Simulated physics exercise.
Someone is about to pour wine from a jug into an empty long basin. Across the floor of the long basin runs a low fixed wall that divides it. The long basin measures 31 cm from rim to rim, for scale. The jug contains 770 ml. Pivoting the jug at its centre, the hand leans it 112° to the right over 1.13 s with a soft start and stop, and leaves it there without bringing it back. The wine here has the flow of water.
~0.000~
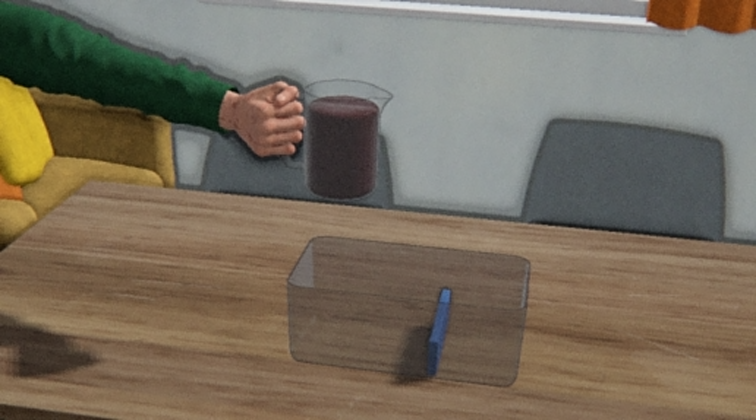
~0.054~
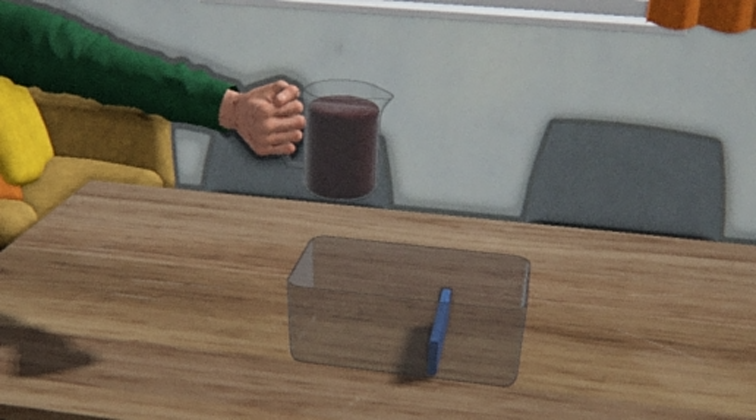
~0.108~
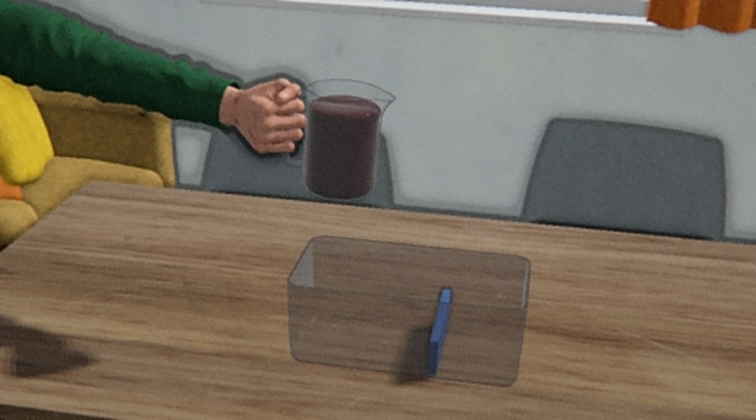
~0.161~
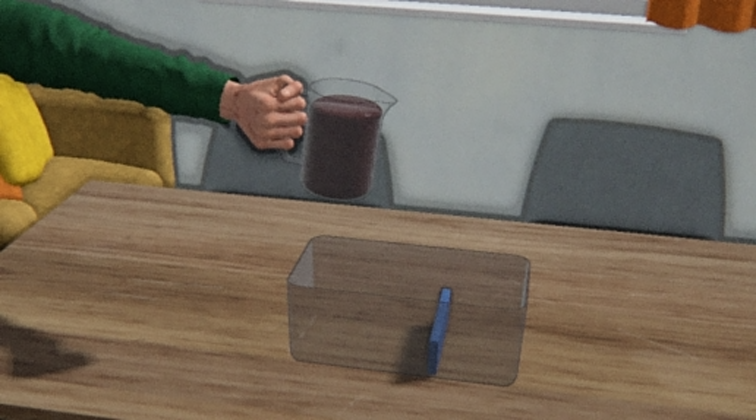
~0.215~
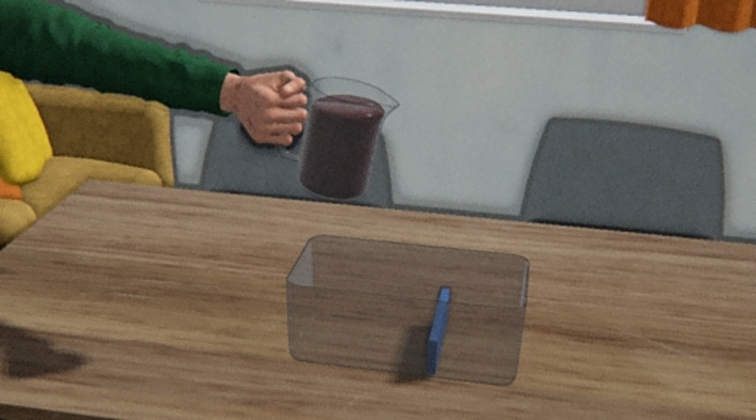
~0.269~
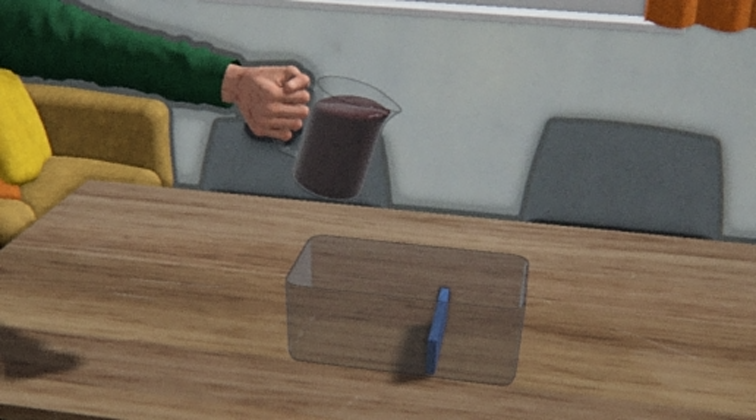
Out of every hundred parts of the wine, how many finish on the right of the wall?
About 64 in every hundred.
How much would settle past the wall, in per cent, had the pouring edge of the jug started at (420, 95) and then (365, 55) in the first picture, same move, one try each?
Around 80 per cent first, around 20 per cent next.
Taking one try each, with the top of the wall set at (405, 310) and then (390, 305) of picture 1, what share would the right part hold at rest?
Respectively close to 95 and 95 %.
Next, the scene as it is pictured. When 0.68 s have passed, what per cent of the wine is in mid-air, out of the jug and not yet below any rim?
Roughly 16 %.
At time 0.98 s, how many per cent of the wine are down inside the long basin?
Roughly 48 per cent.
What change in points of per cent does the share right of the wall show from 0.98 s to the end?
Looks like it goes higher by around 20.
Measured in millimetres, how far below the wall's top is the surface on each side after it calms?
On the left it's about 42 mm; on the right, about 20 mm.
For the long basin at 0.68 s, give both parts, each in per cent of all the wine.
Roughly 0 sits left and 3 sits right.
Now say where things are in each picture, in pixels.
Tilt 0°; pouring edge (393, 96); surface from (309, 102) to (381, 108); the long basin's rim runs from (300, 260) to (528, 285); the wall's top is at (440, 315), in the first frame.
Tilt 1°; pouring edge (394, 96); surface from (309, 101) to (381, 108), in the second frame.
Tilt 3°; pouring edge (395, 98); surface from (310, 101) to (382, 109), in the third frame.
Tilt 6°; pouring edge (397, 101); surface from (312, 101) to (384, 109), in the fourth frame.
Tilt 10°; pouring edge (399, 104); surface from (313, 102) to (387, 110), in the fifth frame.
Tilt 15°; pouring edge (402, 110); surface from (314, 105) to (391, 110), in the sixth frame.
By 0.68 s the tilt is 73° and 81 per cent is still to pour, 0 is left of the wall and 3 right of it.
By 0.98 s the tilt is 107° and 27 per cent is still to pour, 4 is left of the wall and 44 right of it.
By 1.29 s the tilt is 112° and 1 per cent is still to pour, 30 is left of the wall and 64 right of it.
By 1.63 s the tilt is 112° and 0 per cent is still to pour, 34 is left of the wall and 64 right of it.
At rest 34 per cent lies left of the wall, 64 right of it and 2 outside.
